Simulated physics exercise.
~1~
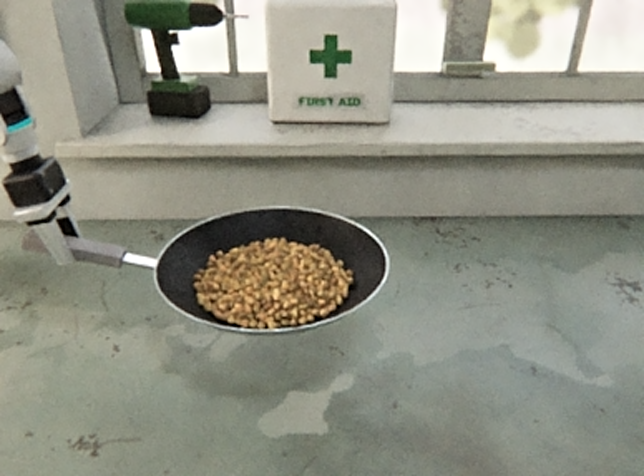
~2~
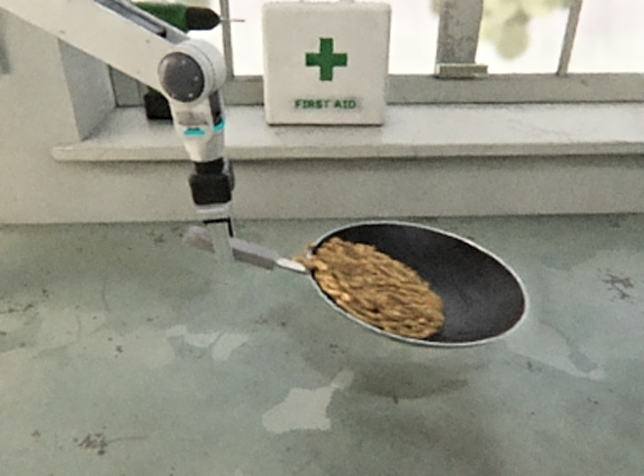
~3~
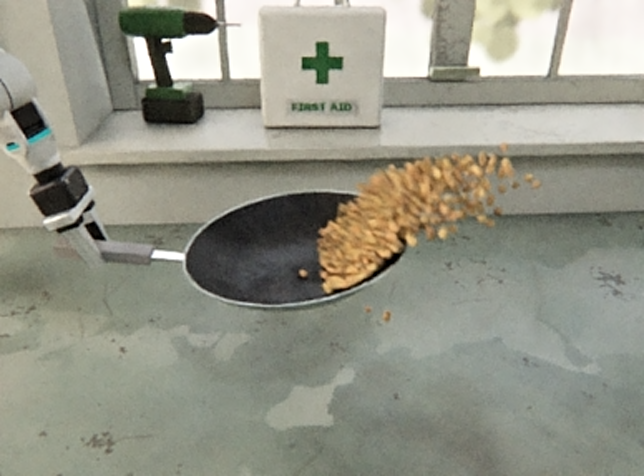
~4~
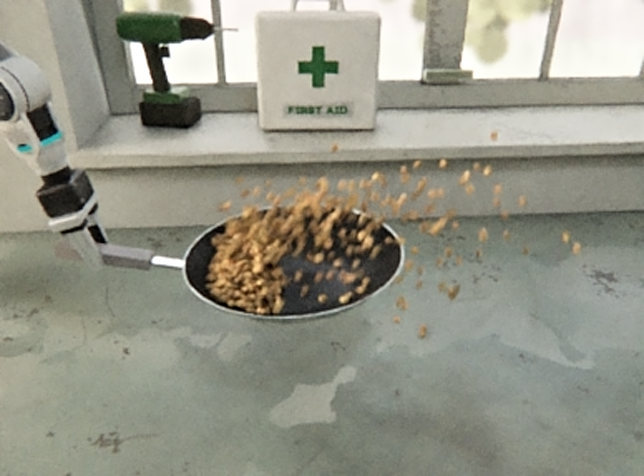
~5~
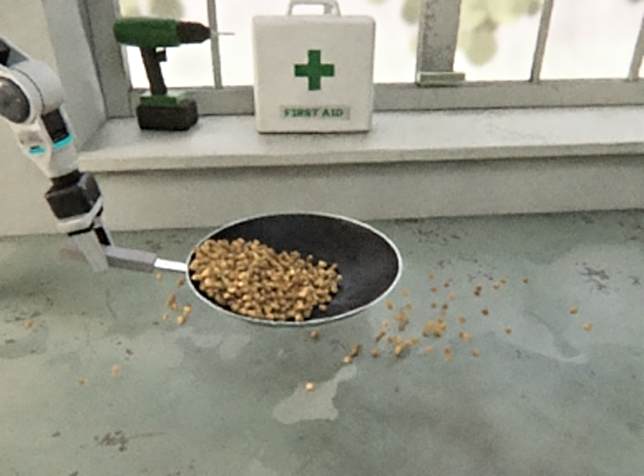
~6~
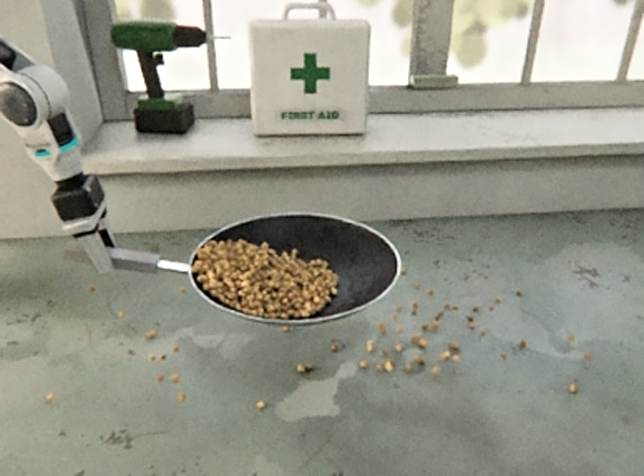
A robot arm jerks a wok right and back, tossing chickpeas and scattering some outside.
